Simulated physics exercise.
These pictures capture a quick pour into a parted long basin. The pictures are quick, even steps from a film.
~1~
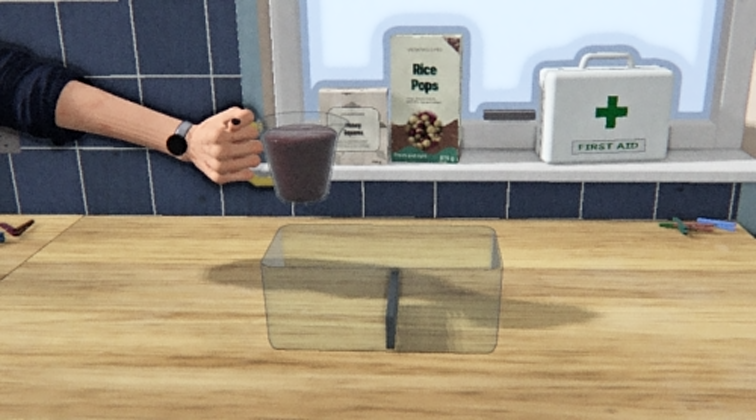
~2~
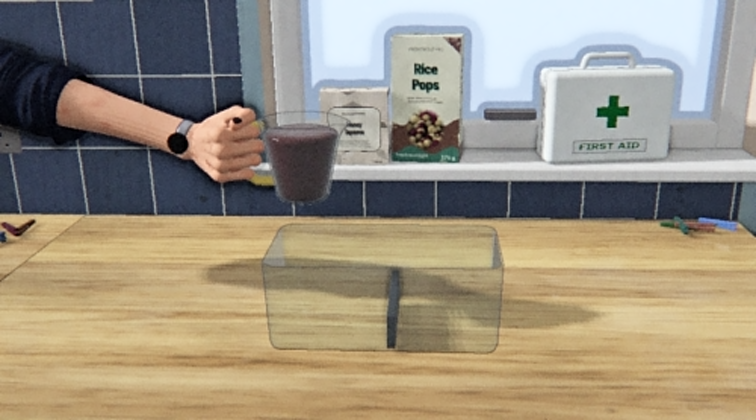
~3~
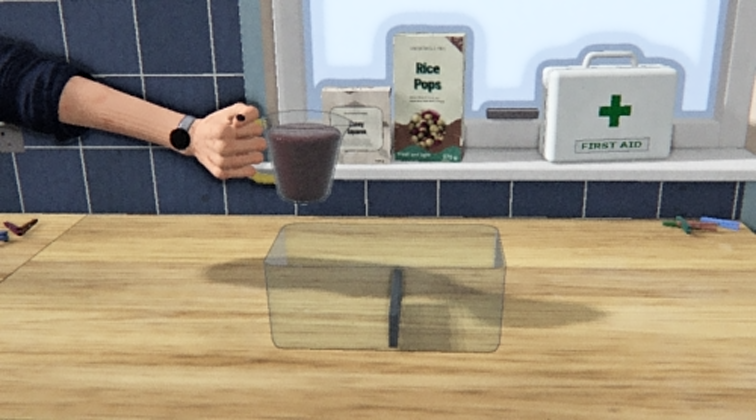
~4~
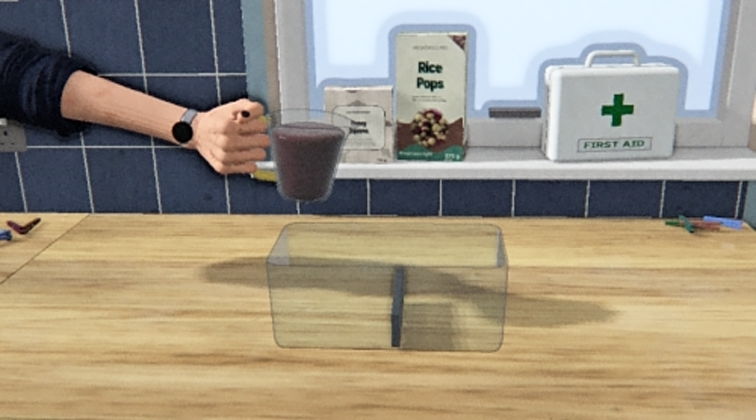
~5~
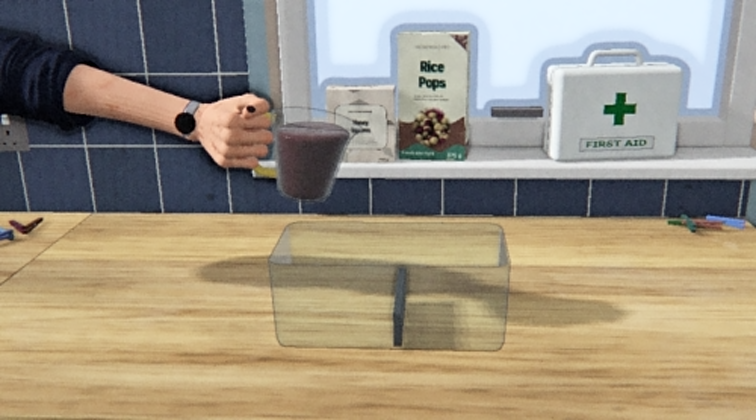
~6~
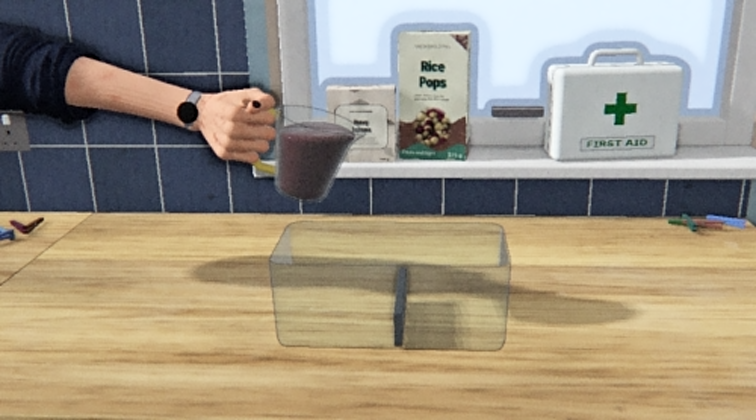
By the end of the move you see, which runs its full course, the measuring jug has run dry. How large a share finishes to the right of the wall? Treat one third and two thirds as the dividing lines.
Seems the share right of the wall stays inside the range of a third to two thirds.
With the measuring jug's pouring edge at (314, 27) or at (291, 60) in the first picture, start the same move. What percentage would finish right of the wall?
Near 25 in a hundred first, near 5 in a hundred second.
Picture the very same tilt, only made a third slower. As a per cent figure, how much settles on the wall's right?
About 65 in a hundred.
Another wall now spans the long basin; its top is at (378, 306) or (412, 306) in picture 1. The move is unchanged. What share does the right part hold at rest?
About 80 and 25 per cent.
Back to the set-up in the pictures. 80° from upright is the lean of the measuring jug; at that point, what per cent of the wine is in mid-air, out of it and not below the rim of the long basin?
Somewhere around 25 per cent of it.
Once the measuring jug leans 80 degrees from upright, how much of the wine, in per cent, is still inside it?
About 60 % remains.
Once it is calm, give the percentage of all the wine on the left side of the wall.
I'd put it at about 50 per cent.
A moment on, the measuring jug is tipped on its side and 60 per cent is still to pour, 1 is left of the wall and 13 right of it.
Next, the measuring jug is tipped right over and 7 per cent is still to pour, 34 is left of the wall and 49 right of it.
Then the measuring jug is tipped right over and 0 per cent is still to pour, 50 is left of the wall and 49 right of it.
Later the measuring jug is tipped right over and 0 per cent is still to pour, 50 is left of the wall and 50 right of it.
In the end 50 per cent lies left of the wall, 50 right of it and 1 outside.
